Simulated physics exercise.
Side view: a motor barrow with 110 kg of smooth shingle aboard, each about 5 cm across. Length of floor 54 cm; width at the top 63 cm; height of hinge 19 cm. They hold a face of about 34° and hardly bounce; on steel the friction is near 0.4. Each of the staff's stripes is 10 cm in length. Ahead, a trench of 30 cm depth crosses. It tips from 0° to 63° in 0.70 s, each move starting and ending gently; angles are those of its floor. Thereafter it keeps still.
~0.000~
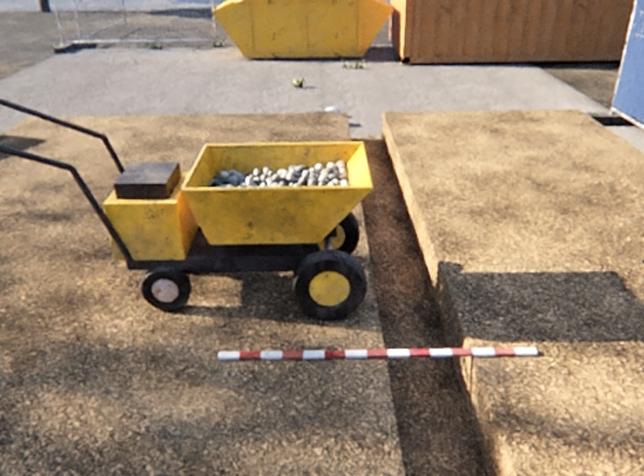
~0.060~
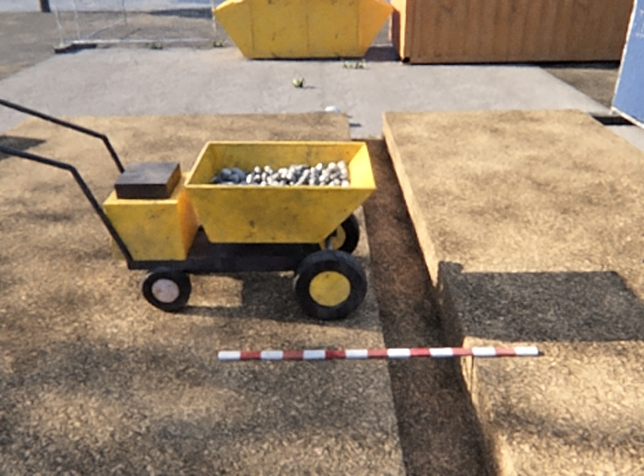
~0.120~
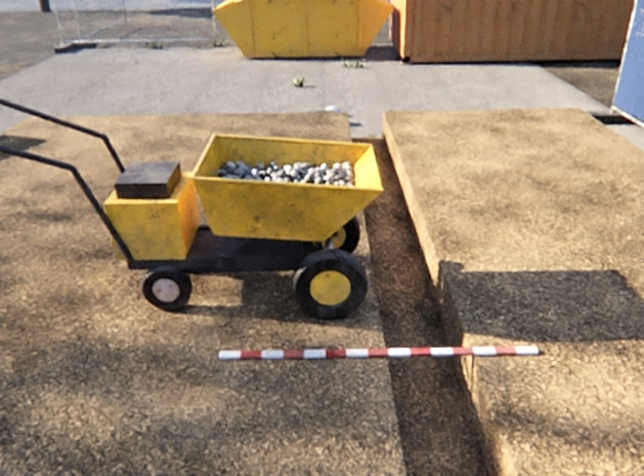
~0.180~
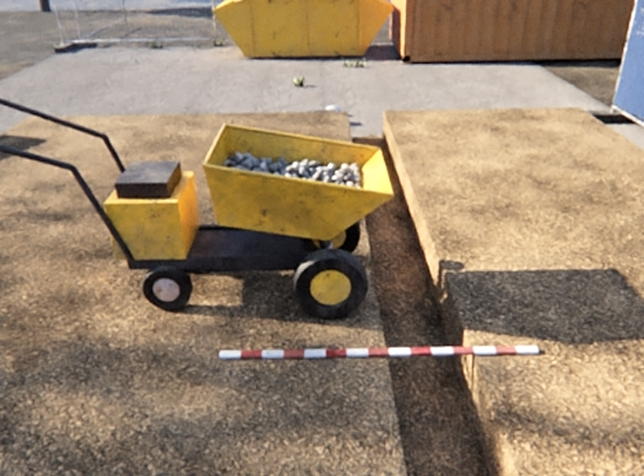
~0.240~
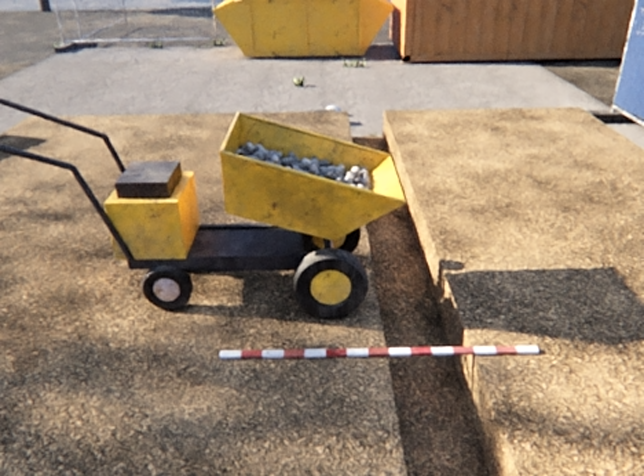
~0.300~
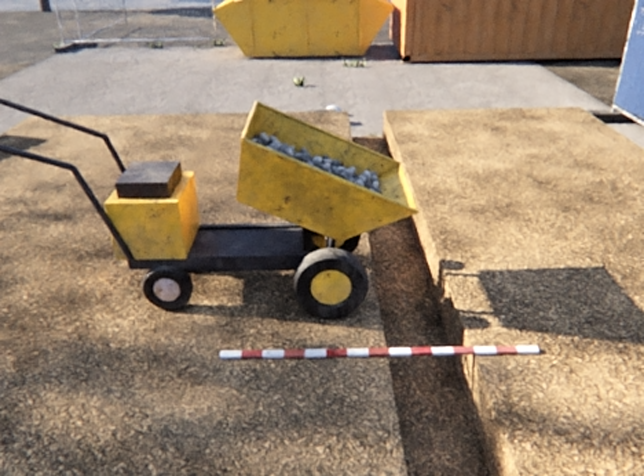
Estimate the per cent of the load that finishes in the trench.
Roughly 29 percent.
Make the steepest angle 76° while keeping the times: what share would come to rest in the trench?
In that case some 20 per cent.
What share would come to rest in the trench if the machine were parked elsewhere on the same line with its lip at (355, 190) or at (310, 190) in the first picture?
First spot about 45, second spot about 85 per cent.
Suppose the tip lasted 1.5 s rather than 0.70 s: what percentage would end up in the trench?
In that case some 40 per cent.
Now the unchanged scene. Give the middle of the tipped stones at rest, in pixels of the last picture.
Resting centre: About (480, 278).
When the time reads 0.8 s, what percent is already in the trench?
Some 0 per cent.
After 0.5 s the floor is at 53°; 100 % in the skip; the foremost stones are at (415, 233).
After 0.8 s the floor is at 63°; 90 % in the skip, 2 % in the trench, 8 % past the trench; the foremost stones are at (478, 256).
After 1.1 s the floor is at 63°; 38 % in the skip, 3 % in the trench, 60 % past the trench; the foremost stones are at (594, 285).
After 3.1 s the floor is at 63°; 0 % in the skip, 29 % in the trench, 71 % past the trench; the foremost stones are past the picture's edge.
